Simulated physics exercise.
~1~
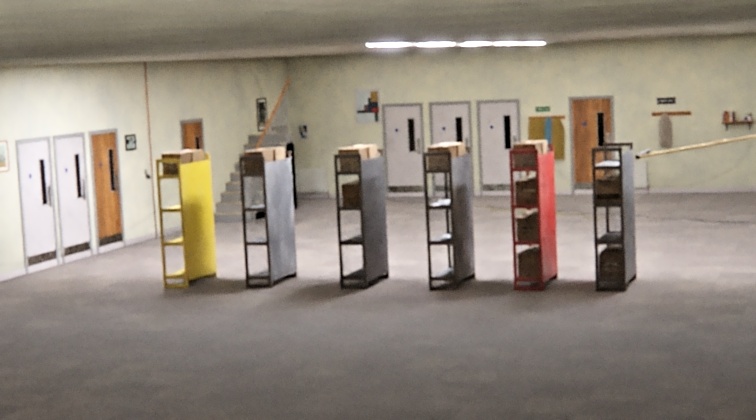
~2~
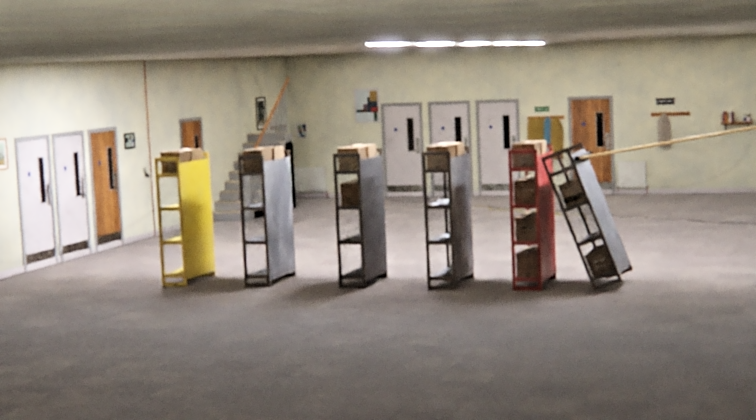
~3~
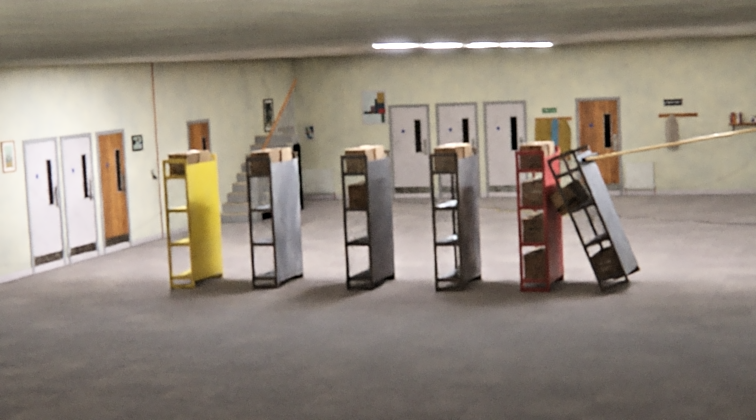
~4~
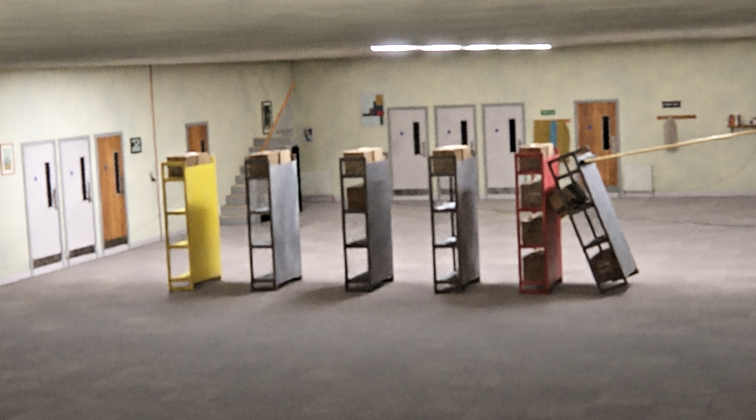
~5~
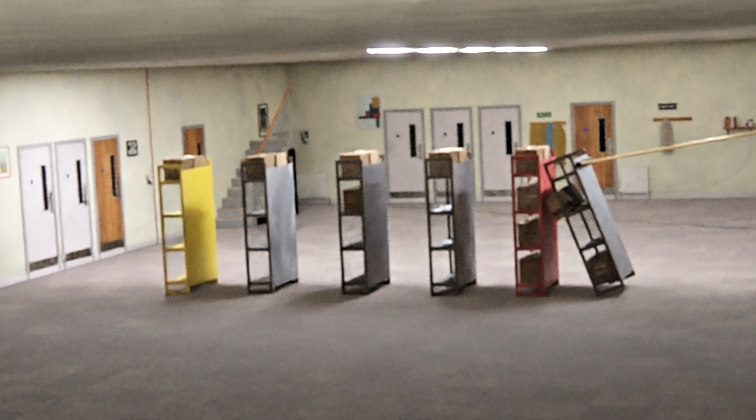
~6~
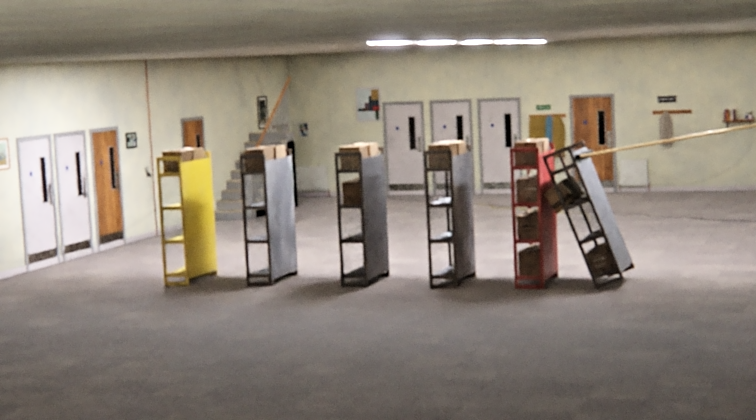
Dark shelving rack pushed left by a long pole, tipping and coming to lean on a red rack, five racks left standing.
